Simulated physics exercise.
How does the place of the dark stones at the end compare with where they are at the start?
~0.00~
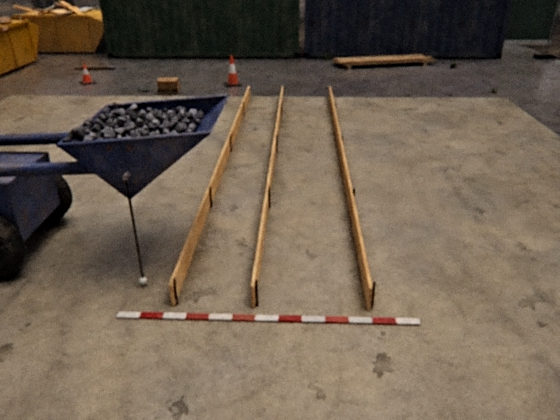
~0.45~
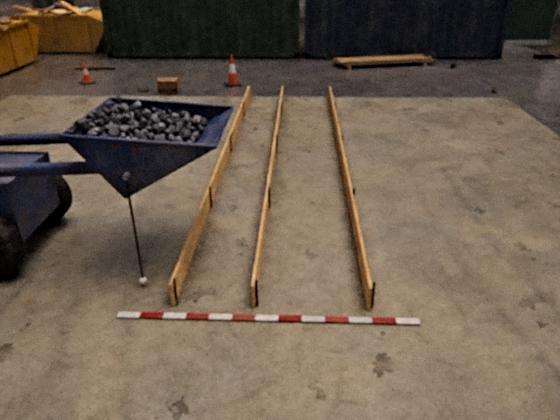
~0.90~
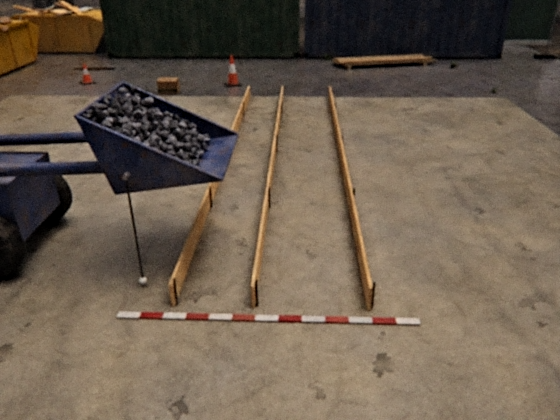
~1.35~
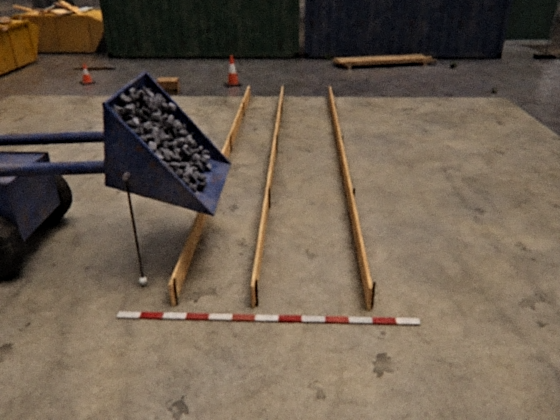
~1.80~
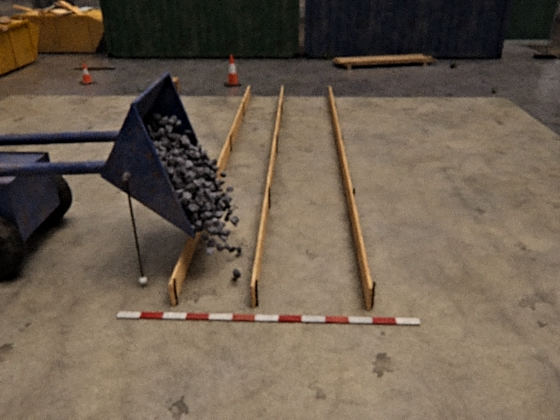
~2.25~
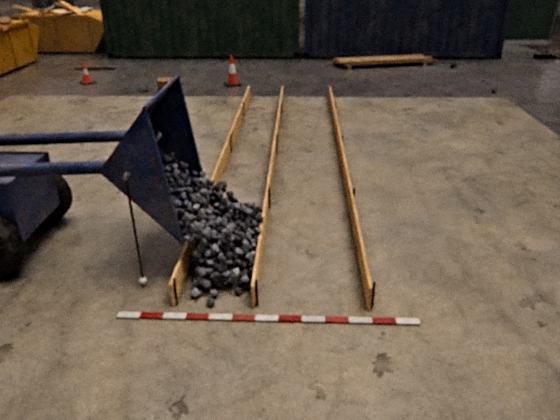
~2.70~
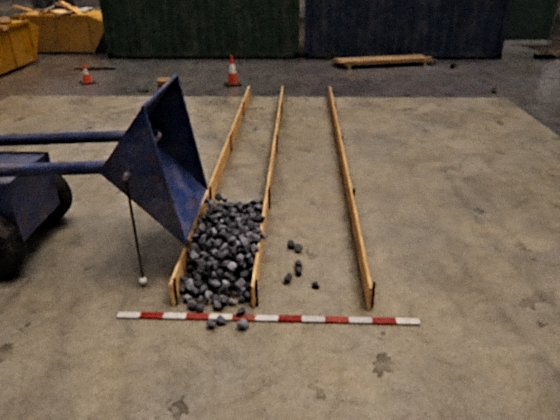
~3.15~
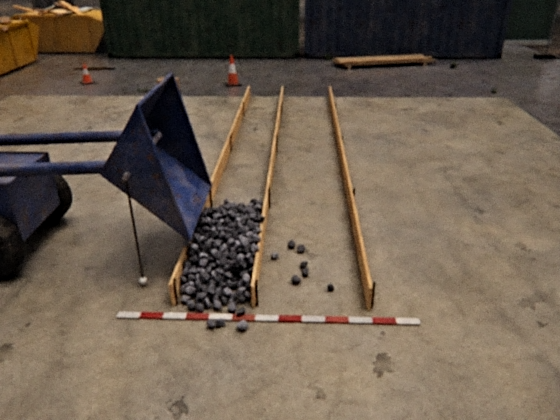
At the start the stones sit heaped in the raised blue bucket on the left. At the end they lie lower and farther right on the floor, mostly between the left and middle boards.
